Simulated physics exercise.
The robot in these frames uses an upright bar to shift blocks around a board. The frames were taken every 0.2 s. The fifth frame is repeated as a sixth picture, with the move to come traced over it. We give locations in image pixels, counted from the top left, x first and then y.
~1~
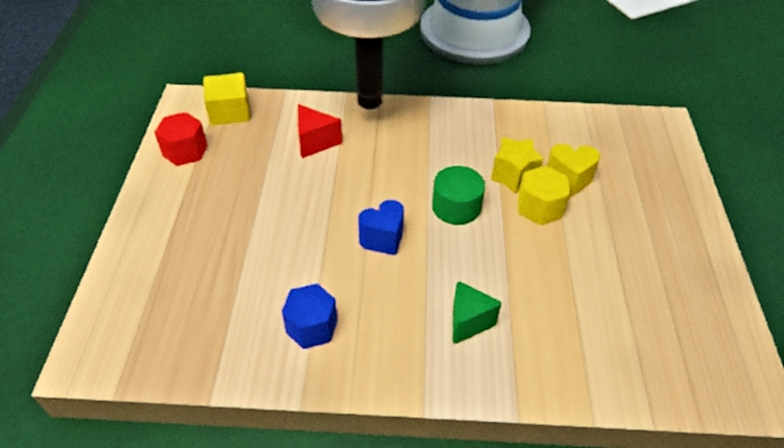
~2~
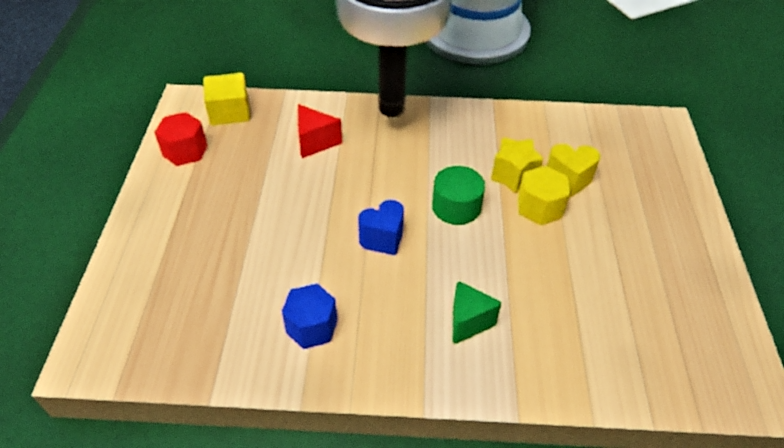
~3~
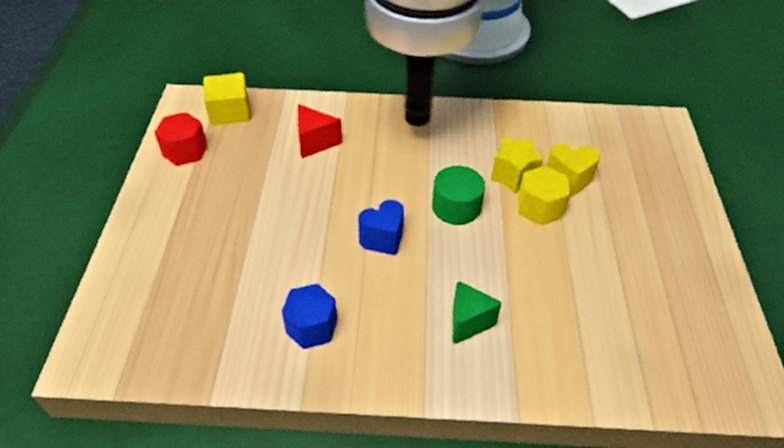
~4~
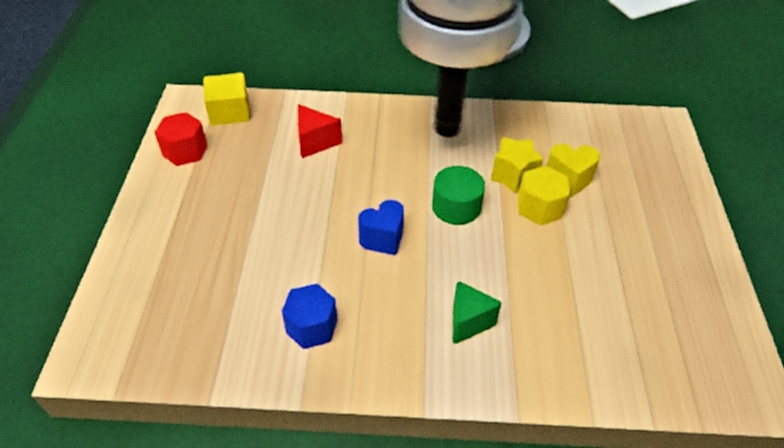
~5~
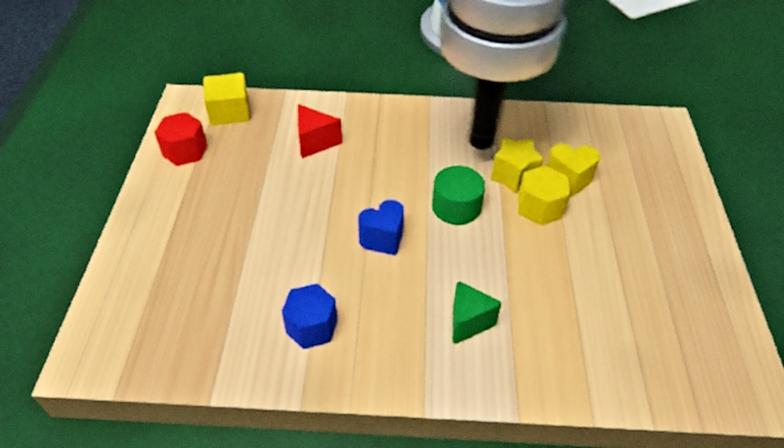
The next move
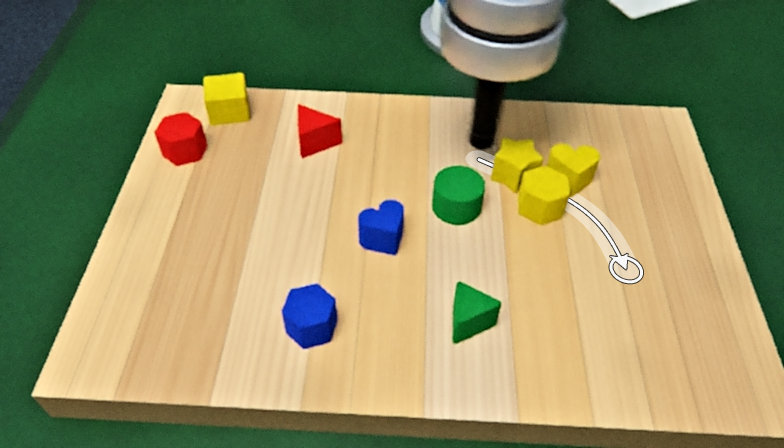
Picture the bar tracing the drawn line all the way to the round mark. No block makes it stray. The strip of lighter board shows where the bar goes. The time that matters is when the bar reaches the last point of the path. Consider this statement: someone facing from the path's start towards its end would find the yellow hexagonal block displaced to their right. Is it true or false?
Answer: True.
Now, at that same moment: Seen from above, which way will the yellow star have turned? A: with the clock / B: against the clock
The answer is B.
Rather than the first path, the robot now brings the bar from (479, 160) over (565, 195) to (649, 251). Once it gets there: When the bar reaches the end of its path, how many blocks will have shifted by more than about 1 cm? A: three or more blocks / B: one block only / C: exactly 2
My answer is option A.
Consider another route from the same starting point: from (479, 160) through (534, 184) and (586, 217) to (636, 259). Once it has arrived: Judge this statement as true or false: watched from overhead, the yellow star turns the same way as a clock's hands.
The statement is incorrect.
The drawn path runs from (479, 160) through (536, 185) and (592, 217) to (626, 270).
What follows on the original path. One third of the way, bar (542, 168); yellow star (574, 173); yellow hexagonal block (588, 209), turned 20° clockwise; yellow heart block (618, 168).
Two thirds of the way, bar (599, 201); yellow star (637, 202); yellow hexagonal block (611, 227), turned 55° clockwise; yellow heart block (668, 179), turned 50° anticlockwise.
At the end, bar (634, 253); green circle not moved; yellow star (653, 213), turned 50° anticlockwise; yellow hexagonal block (620, 273), turned 110° clockwise; yellow heart block (670, 179), turned 50° anticlockwise.
